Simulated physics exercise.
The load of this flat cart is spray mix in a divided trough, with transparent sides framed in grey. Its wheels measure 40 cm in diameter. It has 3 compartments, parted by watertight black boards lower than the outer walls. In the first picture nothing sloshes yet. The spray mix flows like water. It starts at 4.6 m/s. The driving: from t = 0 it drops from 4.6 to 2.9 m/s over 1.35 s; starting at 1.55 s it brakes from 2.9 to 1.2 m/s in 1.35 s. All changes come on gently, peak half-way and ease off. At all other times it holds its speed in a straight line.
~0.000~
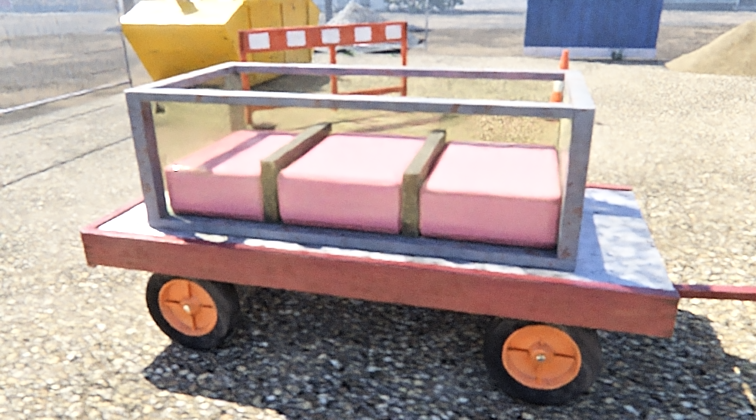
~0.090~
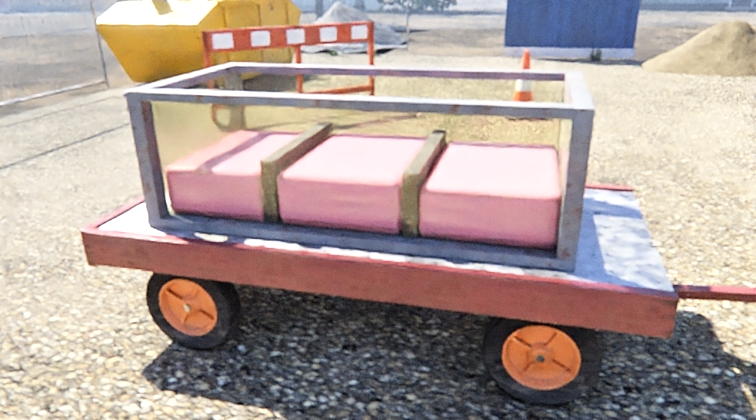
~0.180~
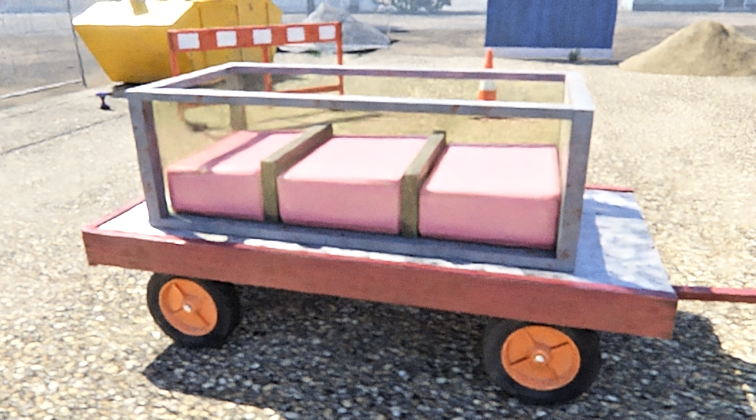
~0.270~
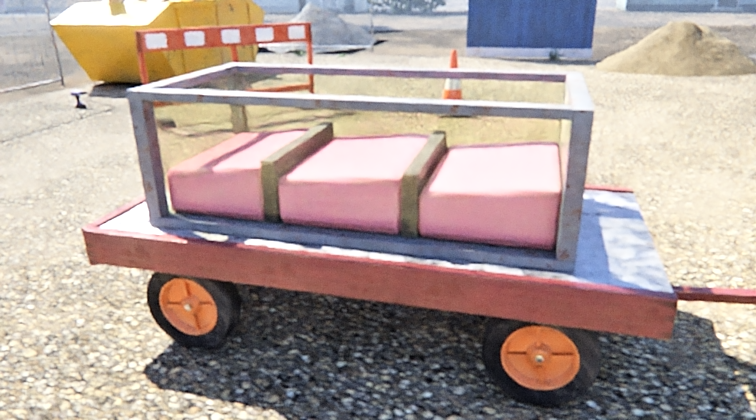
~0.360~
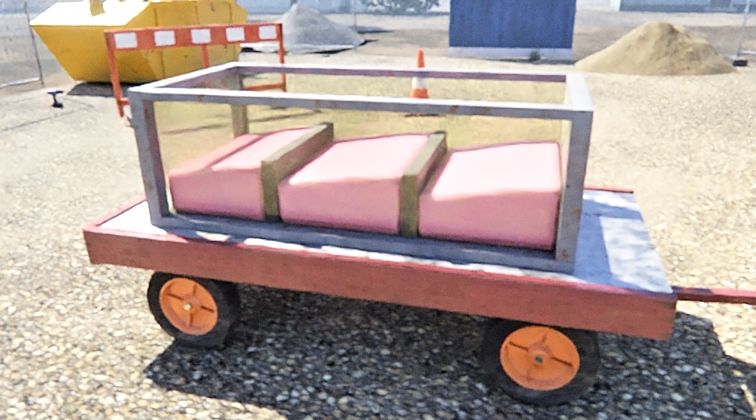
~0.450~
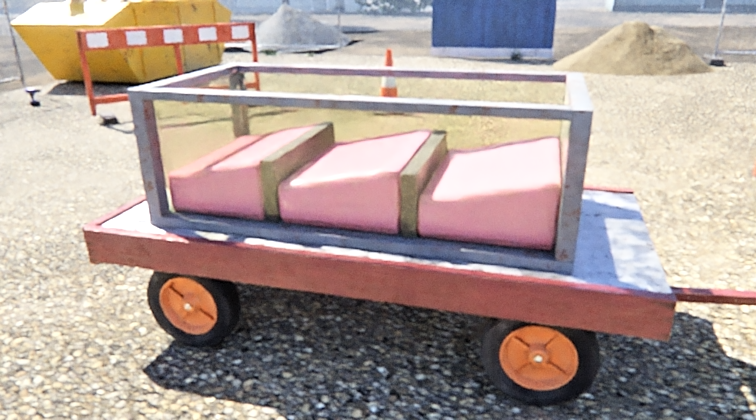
Pink liquid in a clear-sided trough with three sections lay nearly level on a flat cart with orange wheels, then sloped up toward the right in each section as the background slid left.
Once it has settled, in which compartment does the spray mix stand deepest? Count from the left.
The third compartment ends highest.
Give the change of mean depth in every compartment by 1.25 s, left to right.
From the left: 0, 1 down, 1 up.
By 1.25 s the mean depths from the left are 20, 20, 21 cm.
By 2.25 s the mean depths from the left are 20, 19, 21 cm.
By 3.45 s the mean depths from the left are 20, 19, 22 cm.
By 5.89 s the mean depths from the left are 20, 19, 22 cm.
